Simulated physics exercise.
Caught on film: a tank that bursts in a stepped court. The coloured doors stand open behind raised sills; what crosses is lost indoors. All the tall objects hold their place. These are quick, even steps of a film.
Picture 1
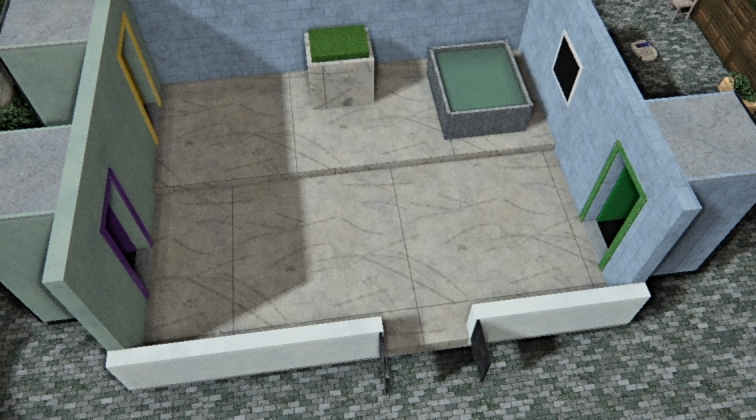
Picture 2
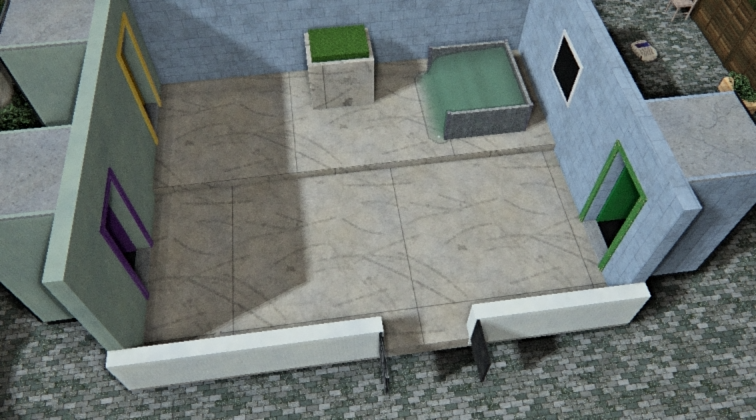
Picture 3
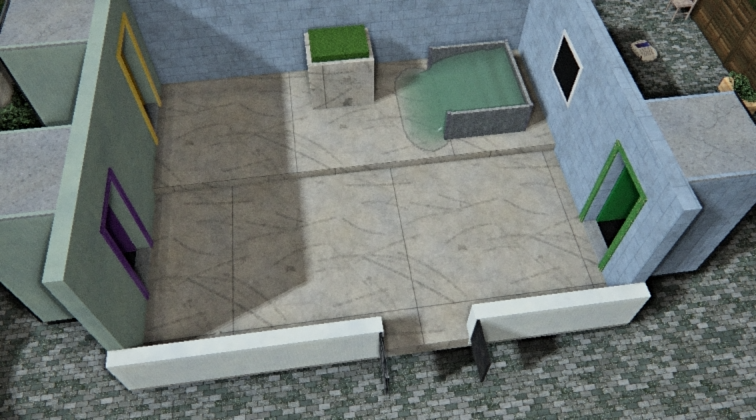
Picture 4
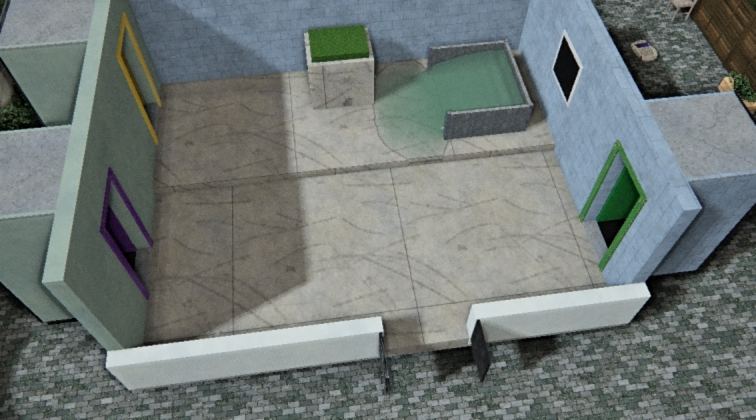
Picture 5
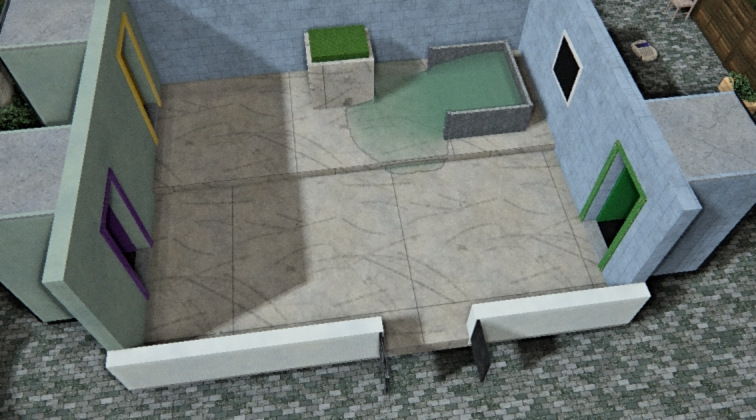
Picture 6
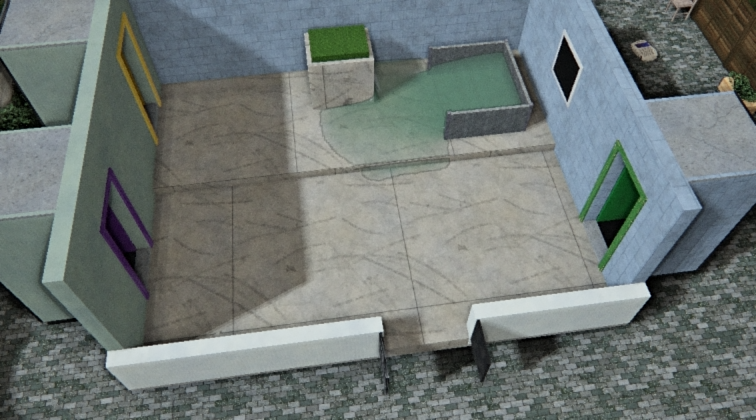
In a walled court with a low step across its floor and yellow, purple and green doorways, a grey tank of green water stands full beside a grass-topped block. Its left side gives way and water pours out leftward, then spreads in a thinning sheet past the block's base and over the step's edge.
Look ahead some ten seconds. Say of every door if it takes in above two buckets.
In the end: The green door admits no more than that; the yellow door admits no more than that; the purple door lets in a lot.
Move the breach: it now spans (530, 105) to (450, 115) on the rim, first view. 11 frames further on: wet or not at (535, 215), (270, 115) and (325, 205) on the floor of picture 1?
As listed: Flooded, clear, no water.
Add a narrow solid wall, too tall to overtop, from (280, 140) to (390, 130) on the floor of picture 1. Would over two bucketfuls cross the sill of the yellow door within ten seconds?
The yellow door floods.
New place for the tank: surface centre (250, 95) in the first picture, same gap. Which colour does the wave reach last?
The green-painted one.
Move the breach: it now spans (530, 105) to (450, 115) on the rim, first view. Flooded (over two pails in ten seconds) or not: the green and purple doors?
In short: The green door is over, the purple door takes more.
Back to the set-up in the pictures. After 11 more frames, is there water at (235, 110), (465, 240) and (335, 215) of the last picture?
In turn: Wet, clear, flooded.
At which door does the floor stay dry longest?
That is the door marked green.
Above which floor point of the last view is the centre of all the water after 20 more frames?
Close to (319, 146).
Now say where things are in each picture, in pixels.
In the first frame, the tank at (478, 79) is whole and still.
In the second frame, the front is at (444, 141), out from the gap at (439, 98).
In the third frame, the front is at (430, 147), out from the gap at (439, 99).
In the fourth frame, the front is at (417, 159), out from the gap at (439, 99).
In the fifth frame, water pours out at (439, 100) and has run to (357, 139).
In the sixth frame, the front is at (328, 135), out from the gap at (439, 100).
A moment on, water covers 25 % of the floor; the green door not reached, the yellow door not reached, the purple door not reached.
Next, water covers 45 % of the floor; the green door not reached, the yellow door wet at the sill, nothing in, the purple door not reached.
Then, water covers 60 % of the floor; the green door not reached, the yellow door under two buckets in, the purple door over two buckets in.
Later, water covers 75 % of the floor; the green door wet at the sill, nothing in, the yellow door under two buckets in, the purple door over two buckets in.
In the end, water covers 85 % of the floor; the green door wet at the sill, nothing in, the yellow door under two buckets in, the purple door far over two buckets in.
